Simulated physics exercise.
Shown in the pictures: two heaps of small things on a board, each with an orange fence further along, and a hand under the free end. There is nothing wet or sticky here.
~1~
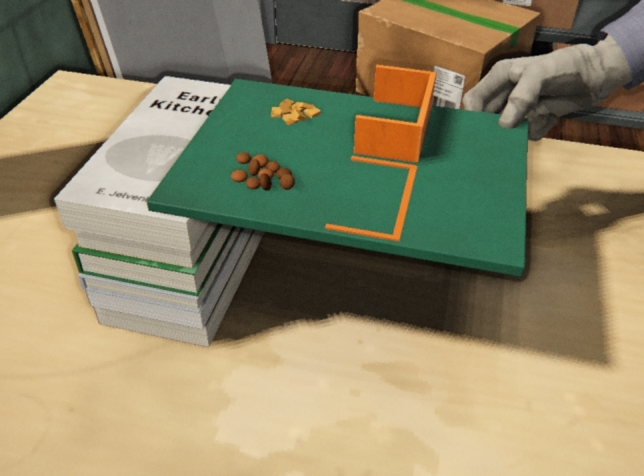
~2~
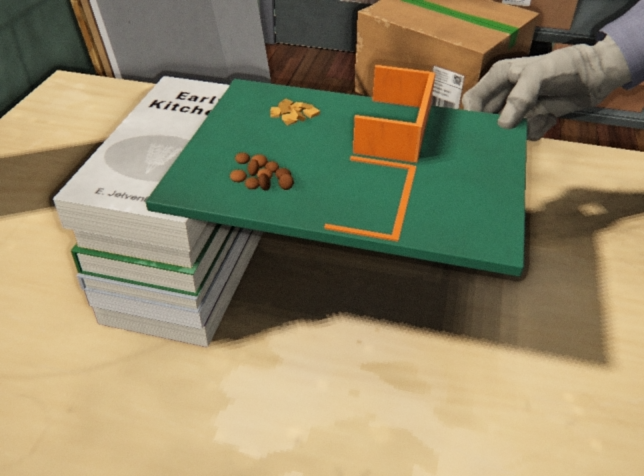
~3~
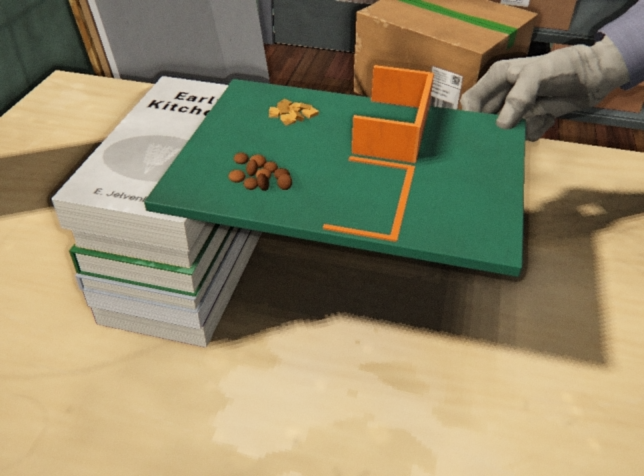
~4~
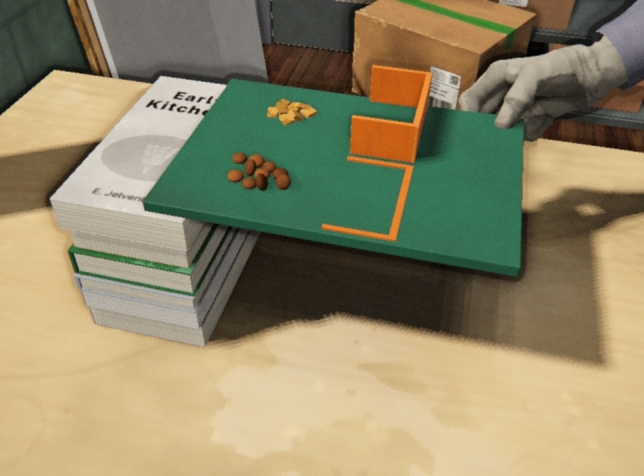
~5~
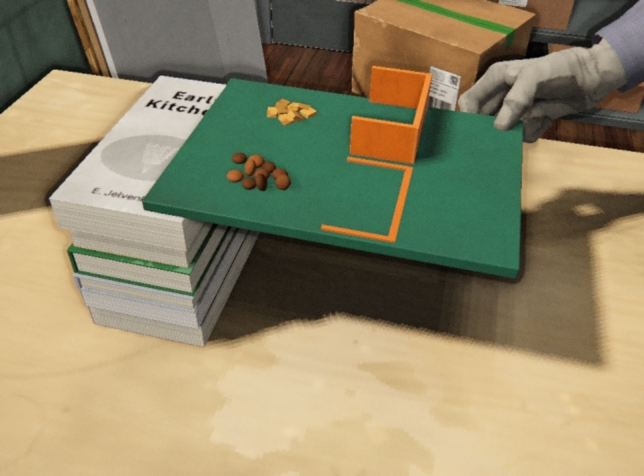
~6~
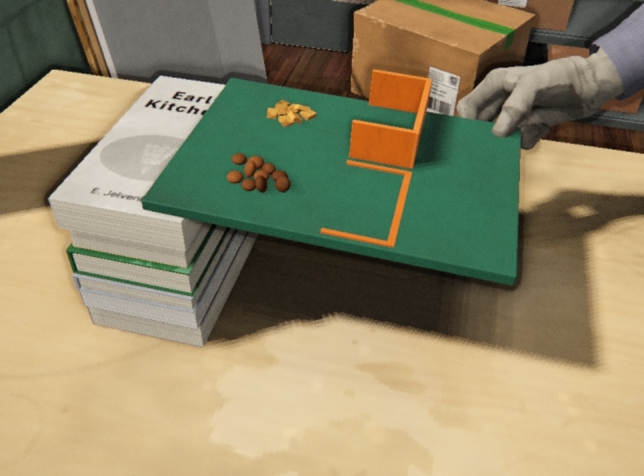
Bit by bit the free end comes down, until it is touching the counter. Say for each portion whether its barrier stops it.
The nearer portion is going to continue past its barrier; the farther portion is going to gather behind its barrier.
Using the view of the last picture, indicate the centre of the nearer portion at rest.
It settles centred at about (491, 355) in the final frame.
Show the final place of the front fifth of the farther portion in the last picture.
Stop point: Around (370, 216) px.
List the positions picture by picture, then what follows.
In the first frame, held end of the board at (511, 262), level; book pile at (176, 153), tall, over half the board's length; nearer portion at (266, 175), a few bits of dog kibble; farther portion at (298, 108), a few cereal squares; nearer bar at (406, 201), much lower than a piece; farther bar at (425, 115), taller than the pieces.
In the second frame, held end of the board at (510, 262), level; farther portion at (297, 108).
In the third frame, held end of the board at (509, 262), level; nearer portion at (264, 175).
In the fourth frame, held end of the board at (507, 262), level; farther portion at (295, 108).
In the fifth frame, held end of the board at (506, 264), level; nearer portion at (262, 175).
In the sixth frame, held end of the board at (503, 271), down by 2°; book pile at (171, 153); nearer portion at (262, 176), not moving; farther portion at (294, 109), not moving; nearer bar at (400, 207); farther bar at (420, 122).
Then, 0.73 s after the last picture, board sloping at 16°; nearer portion where it was; farther portion where it was.
Then, 1.50 s after the last picture, board sloping at 30°; nearer portion a small part past its bar; farther portion on its way down.
Then, 2.42 s after the last picture, board resting at 38°; nearer portion about two thirds past its bar; farther portion has reached its bar.
At rest, board resting at 38°; nearer portion about two thirds past its bar; farther portion gathered behind its bar.
